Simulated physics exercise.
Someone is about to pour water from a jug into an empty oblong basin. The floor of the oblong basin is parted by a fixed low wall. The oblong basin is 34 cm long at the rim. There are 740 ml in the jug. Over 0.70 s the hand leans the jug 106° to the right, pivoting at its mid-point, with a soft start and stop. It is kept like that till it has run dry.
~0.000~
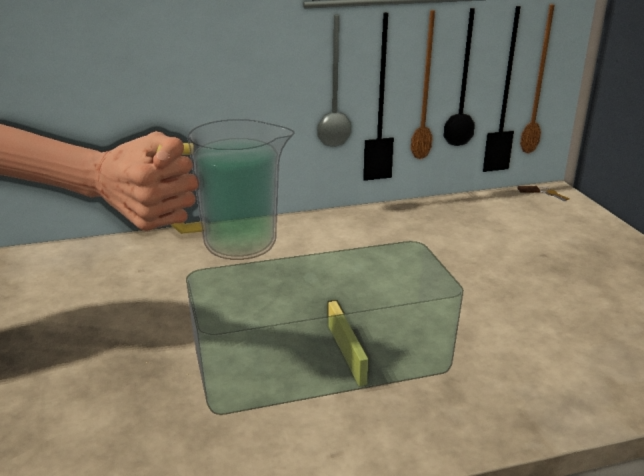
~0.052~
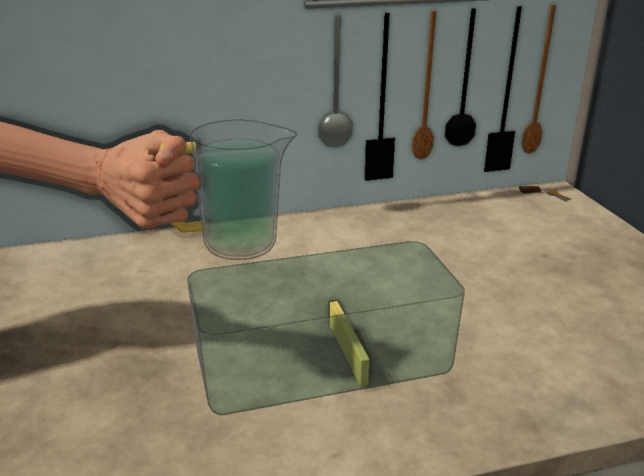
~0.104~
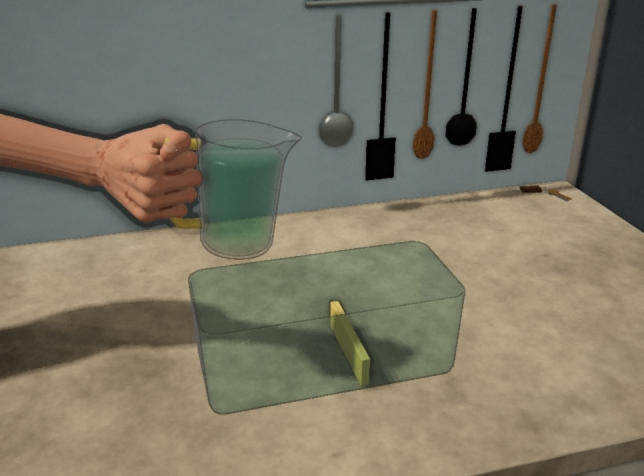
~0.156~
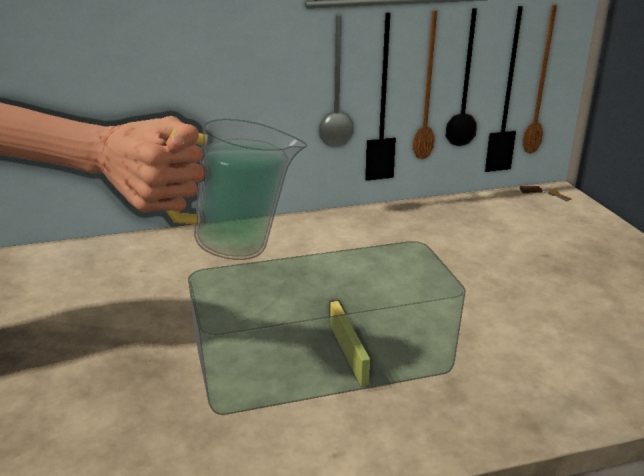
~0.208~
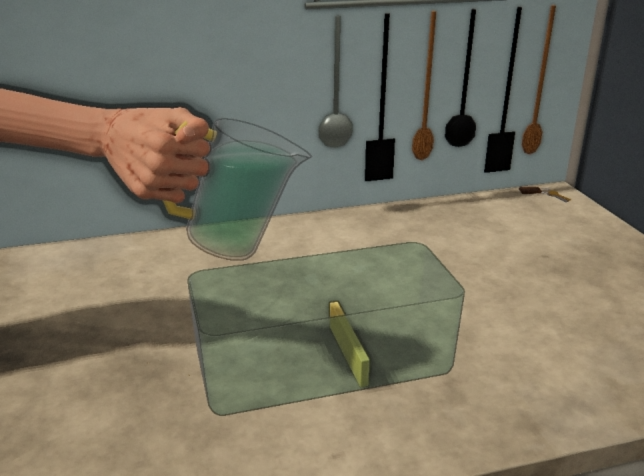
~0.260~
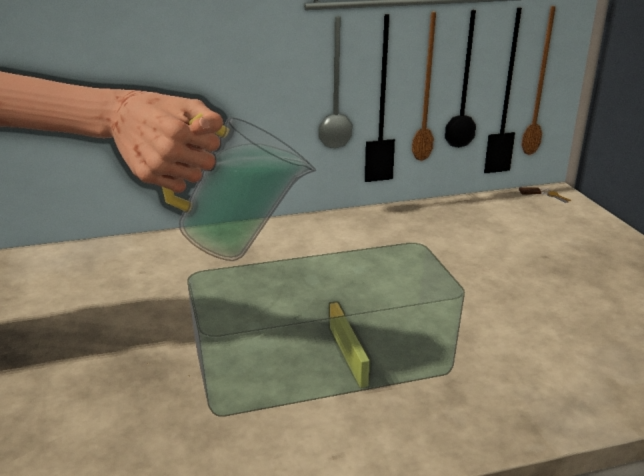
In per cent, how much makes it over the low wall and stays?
About 59 per cent.
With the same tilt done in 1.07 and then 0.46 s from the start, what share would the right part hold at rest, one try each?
First 65, then 50 per cent.
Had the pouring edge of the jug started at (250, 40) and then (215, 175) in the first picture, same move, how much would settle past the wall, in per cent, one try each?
First 20, then 5 per cent.
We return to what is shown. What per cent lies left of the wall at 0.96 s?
Some 34 per cent.
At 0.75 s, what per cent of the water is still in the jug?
About 18 per cent.
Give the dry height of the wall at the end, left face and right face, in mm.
Some 34 mm on the left and 20 mm on the right.
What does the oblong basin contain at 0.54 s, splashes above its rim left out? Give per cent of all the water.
Near 14 in a hundred.
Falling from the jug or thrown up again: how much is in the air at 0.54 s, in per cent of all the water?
Near 22 in a hundred.
By 0.54 s the tilt is 93° and 64 per cent is still to pour, 1 is left of the wall and 14 right of it.
By 0.75 s the tilt is 106° and 19 per cent is still to pour, 23 is left of the wall and 41 right of it.
By 0.96 s the tilt is 106° and 2 per cent is still to pour, 35 is left of the wall and 59 right of it.
By 1.20 s the tilt is 106° and 0 per cent is still to pour, 39 is left of the wall and 59 right of it.
At rest 39 per cent lies left of the wall, 59 right of it and 1 outside.
